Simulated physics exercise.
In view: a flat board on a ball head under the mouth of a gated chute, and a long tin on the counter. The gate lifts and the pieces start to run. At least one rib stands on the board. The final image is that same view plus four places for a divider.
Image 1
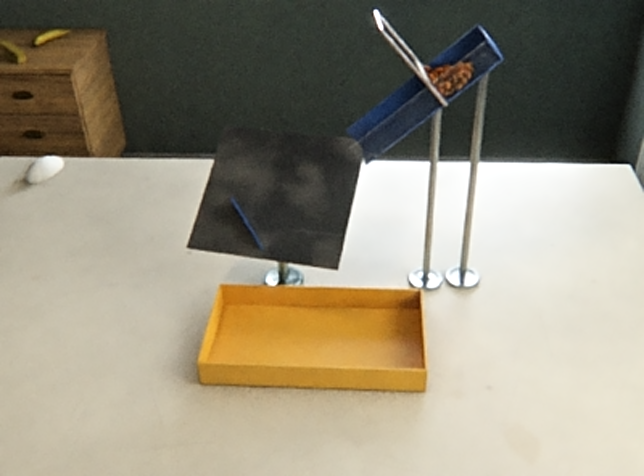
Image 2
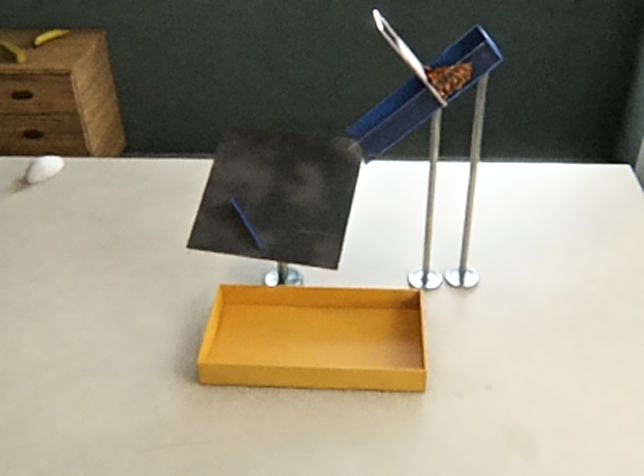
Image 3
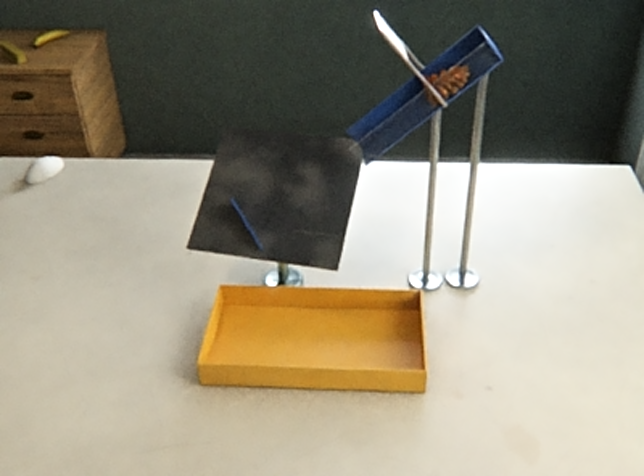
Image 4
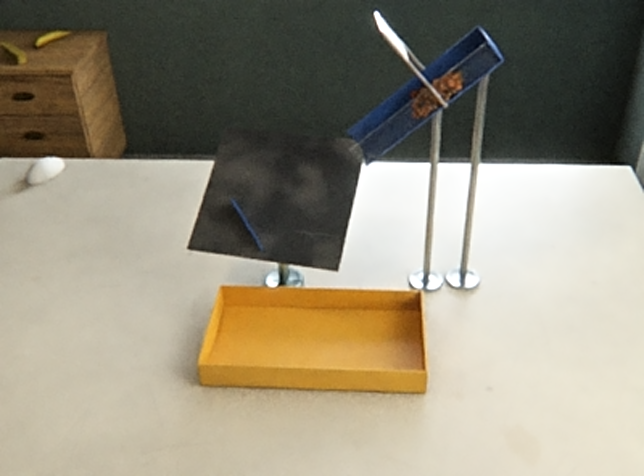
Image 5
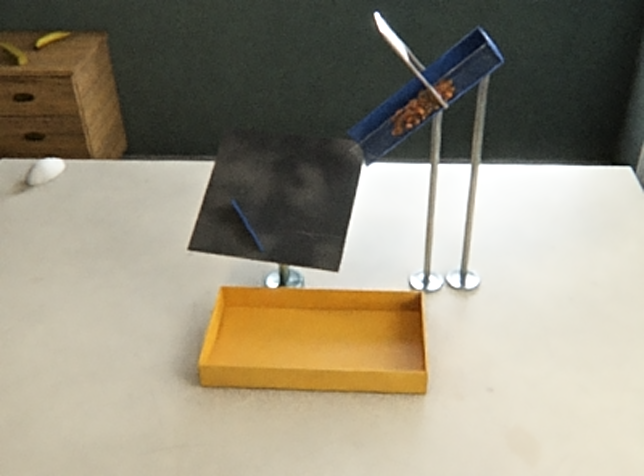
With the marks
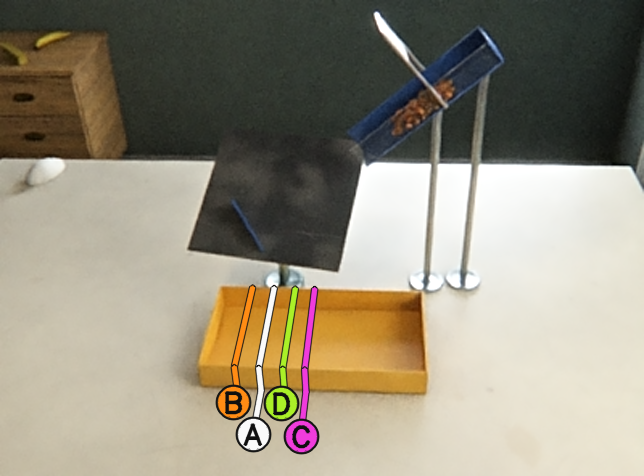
On a pale counter, brown pieces slide down and leftward inside a blue chute.
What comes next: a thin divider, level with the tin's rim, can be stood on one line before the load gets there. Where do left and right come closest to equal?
The answer is line A.
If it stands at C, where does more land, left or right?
The left side.
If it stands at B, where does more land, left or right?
More lands on the right.
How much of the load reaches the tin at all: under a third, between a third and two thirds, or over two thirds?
It is over two thirds.
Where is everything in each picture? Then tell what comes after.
Load behind the gate near (449, 74), bits of cat kibble; lip of the chute near (364, 156), sloping fairly steeply, in the first frame.
Middle of the board near (278, 193), tilted fairly steeply; middle of its low edge near (260, 258); of its high edge near (294, 132), in the second frame.
Front corners of the tin near (198, 363) and (426, 371), empty; front of the load near (427, 92), in the third frame.
Middle of the load near (436, 89); its front near (416, 115), close to a third of the way to the lip; rib from (232, 199) to (260, 245), in the fourth frame.
Middle of the load near (426, 105); its front near (396, 132), close to half of the way to the lip, in the fifth frame.
On the marked copy, line A crosses the front rim at (258, 367); line B crosses the front rim at (234, 366); line C crosses the front rim at (304, 368); line D crosses the front rim at (282, 367).
If A is chosen, of what is caught, close to half on the left of the divider, close to half on the right.
If B is chosen, of what is caught, only a few on the left of the divider, all but a few on the right.
If C is chosen, of what is caught, all but a few on the left of the divider, only a few on the right.
If D is chosen, of what is caught, the bulk on the left of the divider, a small share on the right.
